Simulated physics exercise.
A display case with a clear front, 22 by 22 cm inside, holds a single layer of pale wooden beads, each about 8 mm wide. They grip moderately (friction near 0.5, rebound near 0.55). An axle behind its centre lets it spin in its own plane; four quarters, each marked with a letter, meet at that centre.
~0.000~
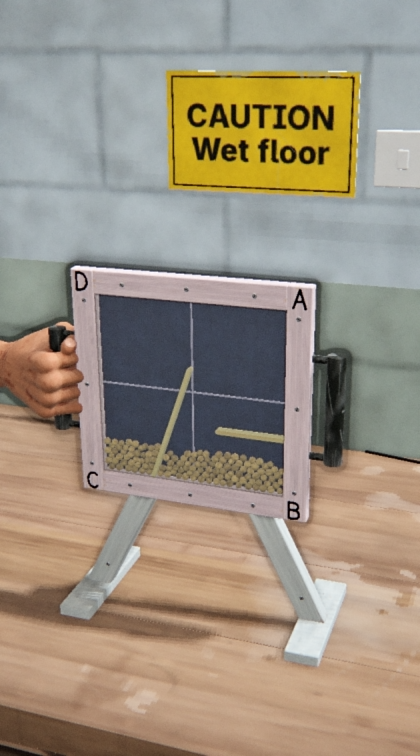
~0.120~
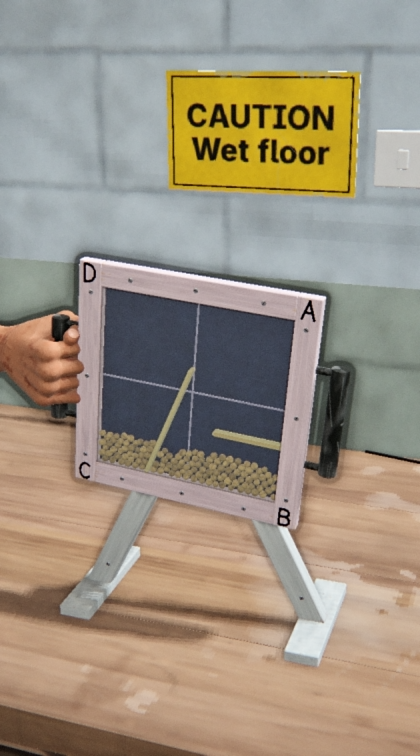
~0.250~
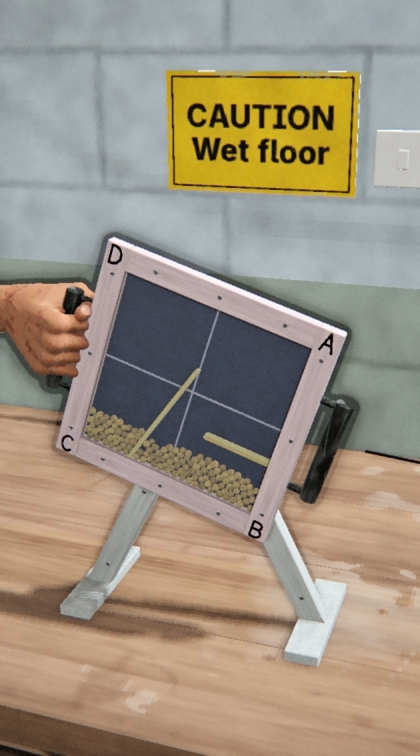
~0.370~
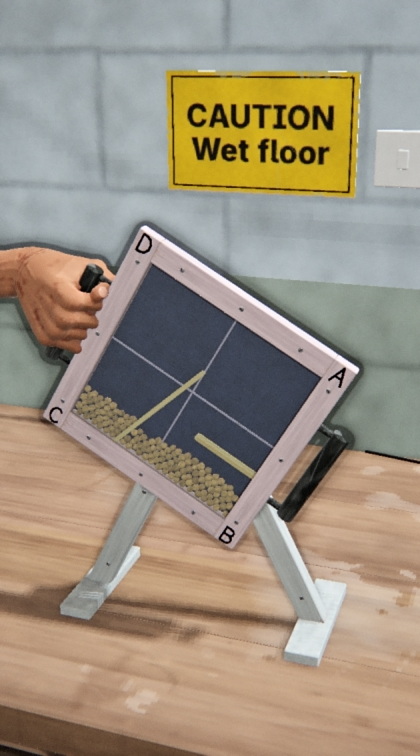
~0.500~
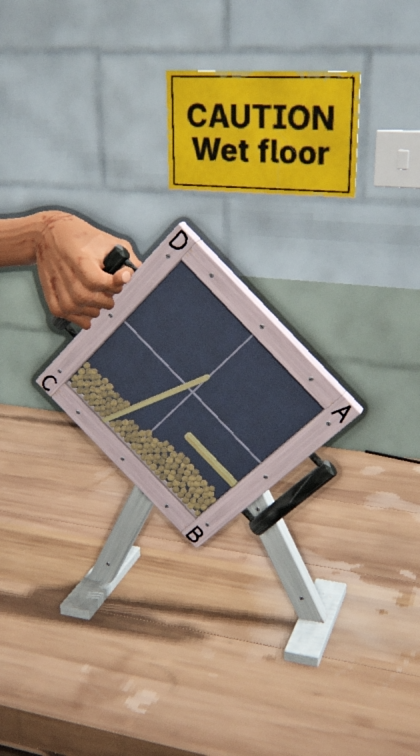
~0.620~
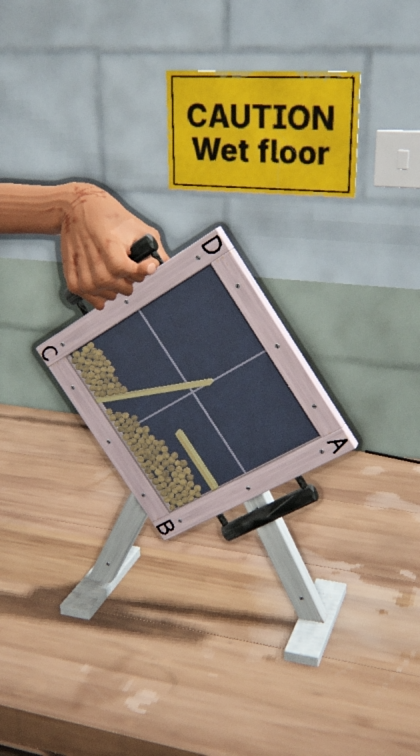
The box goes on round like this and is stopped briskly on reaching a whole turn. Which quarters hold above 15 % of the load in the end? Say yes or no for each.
Quarter A no, quarter B no, quarter C yes, quarter D no.
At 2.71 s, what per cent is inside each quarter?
Quarter A: 5; quarter B: 0; quarter C: 20; quarter D: 75.
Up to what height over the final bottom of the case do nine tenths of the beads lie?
About 8 cm.
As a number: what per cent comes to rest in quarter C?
About 90 per cent.
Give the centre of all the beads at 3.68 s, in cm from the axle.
Some 7 cm left and 6 cm below.
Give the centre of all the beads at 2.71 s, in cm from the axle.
Some 4 cm left and 6 cm below.
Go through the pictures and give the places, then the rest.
In the first picture, level, about 130 beads; beads' middle (192, 466); highest (219, 455); A (300, 299), B (294, 511), C (93, 480), D (82, 281).
In the second picture, turned 5° clockwise; beads' middle (186, 465); highest (103, 433).
In the third picture, turned 18° clockwise; beads' middle (170, 459); highest (93, 411).
In the fourth picture, turned 30° clockwise; beads' middle (157, 452); highest (88, 389).
In the fifth picture, turned 43° clockwise; beads' middle (145, 442); highest (87, 366).
In the sixth picture, turned 56° clockwise; beads' middle (138, 433); highest (91, 346); A (339, 444), B (167, 528), C (49, 353), D (213, 246); walls (96, 400) to (210, 382), (217, 491) to (179, 433).
After 1.67 s, it has turned 163°, the beads' middle is 7 cm left of and level with the axle; by quarter, A 35 %, B 65 %.
After 2.71 s, it has turned 269°, the beads' middle is 4 cm left of and 6 cm below the axle; by quarter, A 5 %, C 20 %, D 75 %.
After 3.68 s, it has turned 360°, the beads' middle is 7 cm left of and 6 cm below the axle; by quarter, B 5 %, C 85 %, D 10 %.
In the end, by 4.8 s, A 0 %, B 10 %, C 90 %, D 0 %.
